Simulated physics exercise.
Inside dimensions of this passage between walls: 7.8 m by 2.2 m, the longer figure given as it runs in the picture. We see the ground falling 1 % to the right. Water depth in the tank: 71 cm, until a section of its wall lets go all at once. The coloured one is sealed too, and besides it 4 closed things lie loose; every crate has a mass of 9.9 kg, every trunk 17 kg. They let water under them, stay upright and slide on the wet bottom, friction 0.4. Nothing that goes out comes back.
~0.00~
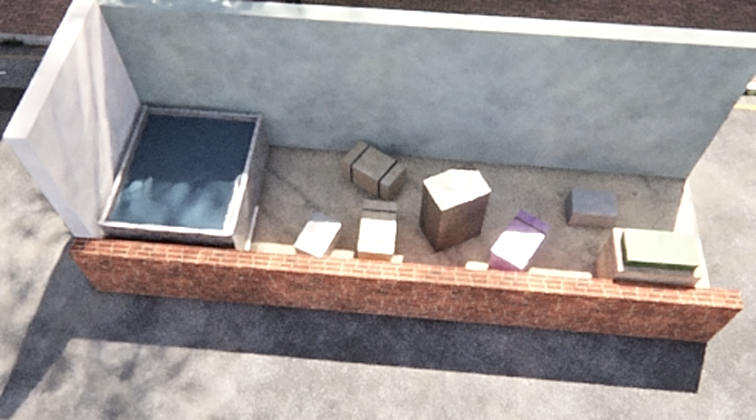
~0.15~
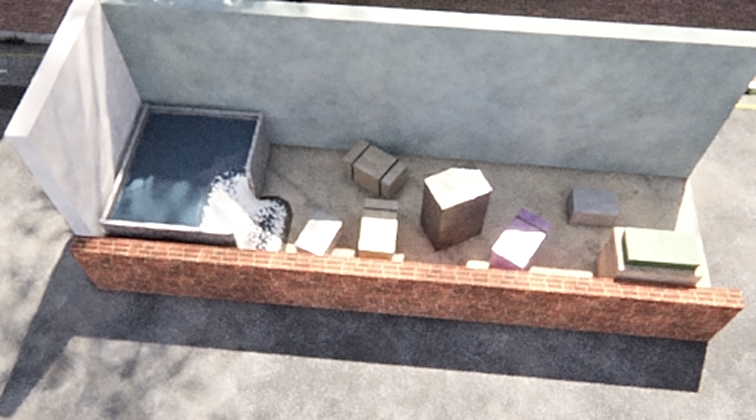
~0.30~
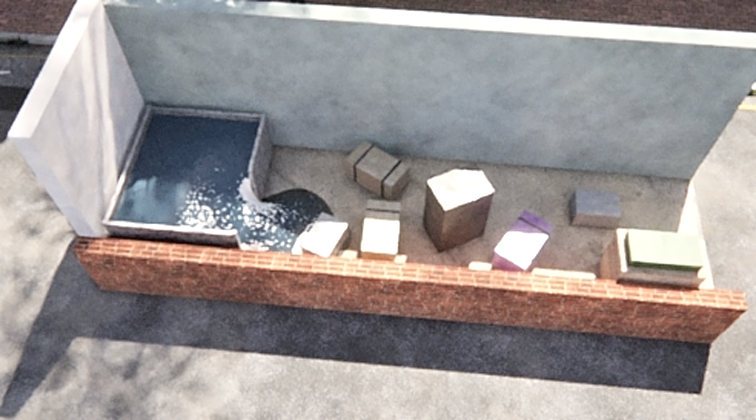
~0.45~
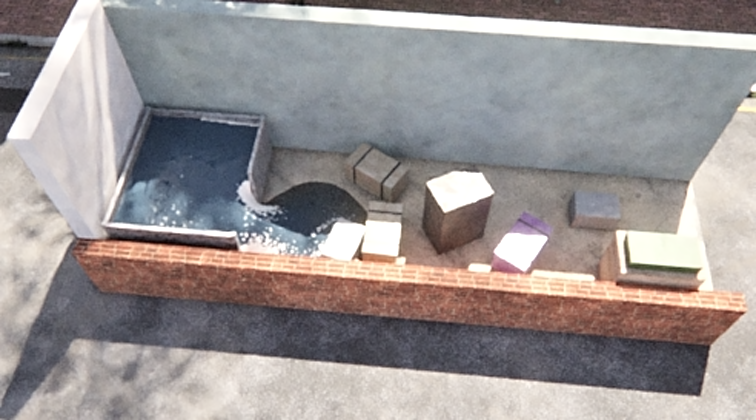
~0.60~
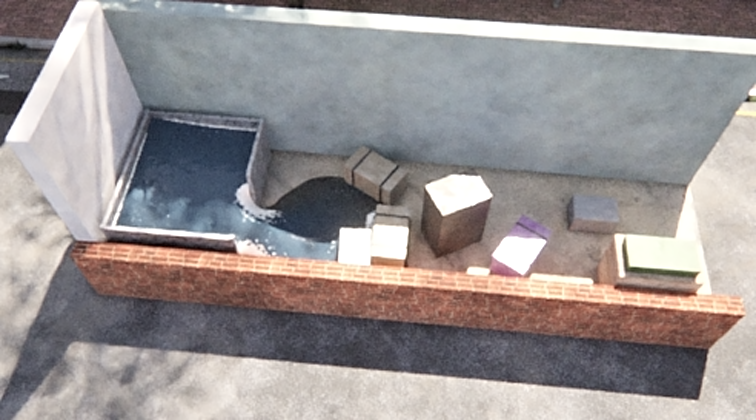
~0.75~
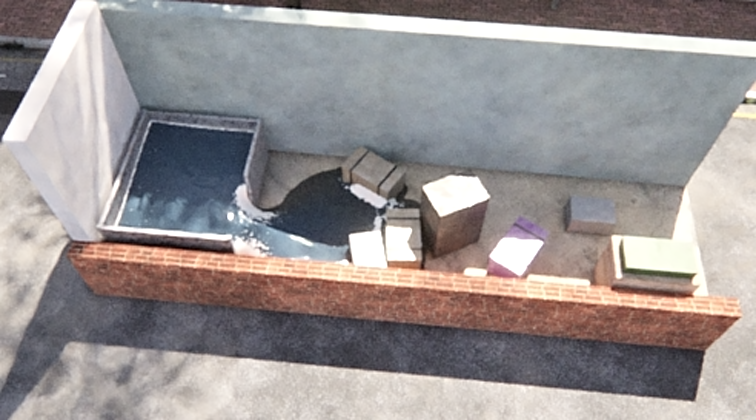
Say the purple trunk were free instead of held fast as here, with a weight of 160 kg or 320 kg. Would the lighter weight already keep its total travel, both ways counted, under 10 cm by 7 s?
I'd go with the light total.
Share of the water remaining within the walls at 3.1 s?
Still held: Near 96 %.
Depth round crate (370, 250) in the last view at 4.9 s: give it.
About 15 cm.
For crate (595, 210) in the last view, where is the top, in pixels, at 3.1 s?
About (625, 174), give or take.
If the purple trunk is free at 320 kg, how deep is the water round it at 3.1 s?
11 cm, roughly.
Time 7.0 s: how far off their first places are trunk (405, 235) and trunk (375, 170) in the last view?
Going in order, that's 50 cm then 100 cm.
After 1.4 s the purple trunk would be 0 cm from its start with 160 kg and 0 cm from its start with 320 kg; 4 cm of water round it then.
After 3.1 s the purple trunk would be 0 cm from its start with 160 kg and 0 cm from its start with 320 kg; 11 cm of water round it then.
After 4.9 s the purple trunk would be 0 cm from its start with 160 kg and 0 cm from its start with 320 kg; 11 cm of water round it then.
After 7.0 s the purple trunk would be 0 cm from its start with 160 kg and 0 cm from its start with 320 kg; 10 cm of water round it then.
